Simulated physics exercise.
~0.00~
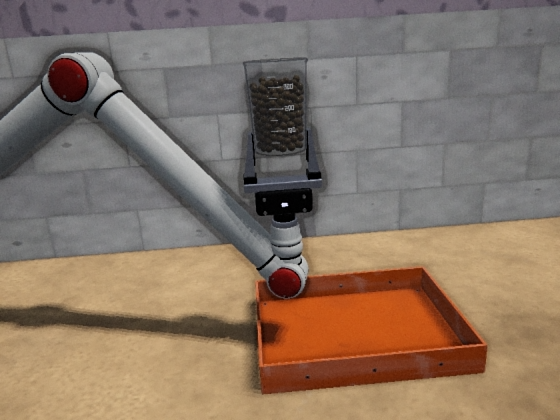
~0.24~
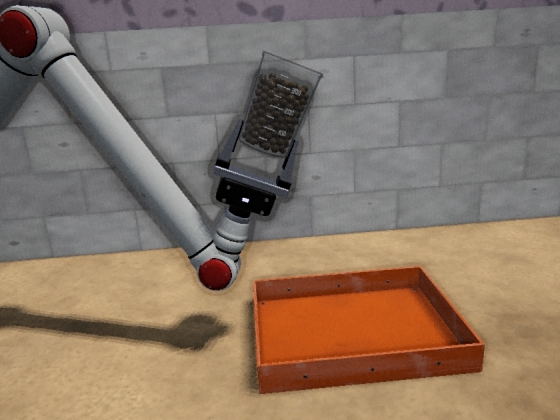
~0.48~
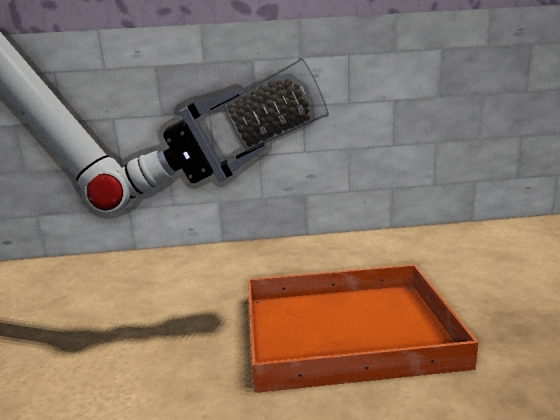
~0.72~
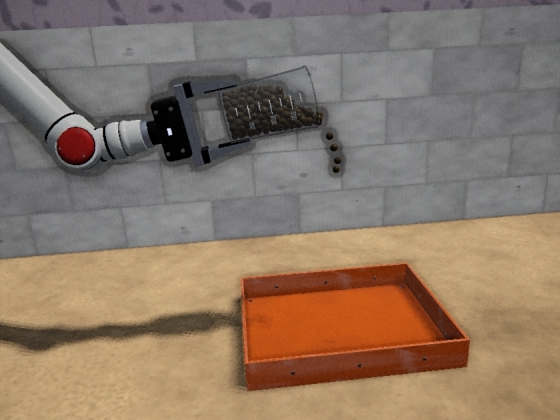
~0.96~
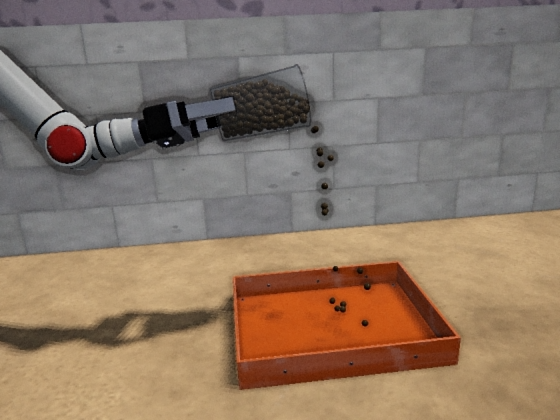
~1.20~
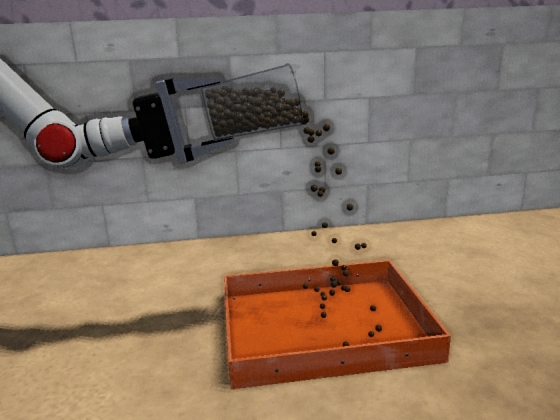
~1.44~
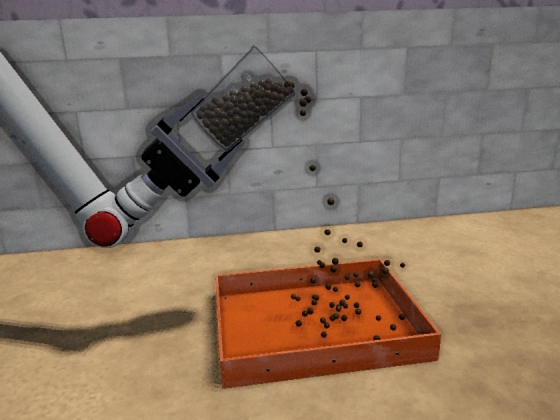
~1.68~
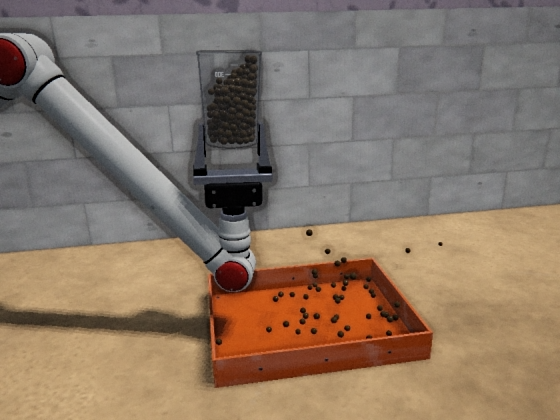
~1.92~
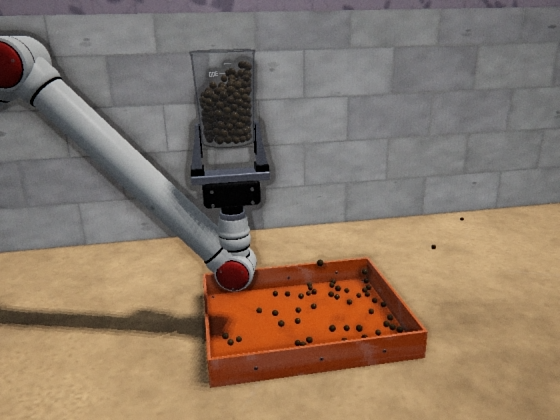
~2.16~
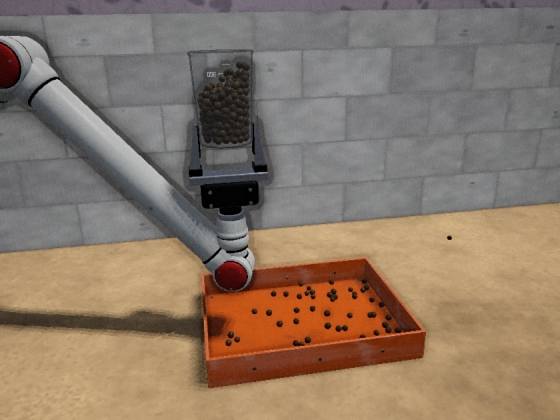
On a sandy tabletop, a robot arm tips a beaker, spilling some beads into an orange tray, then rights it.
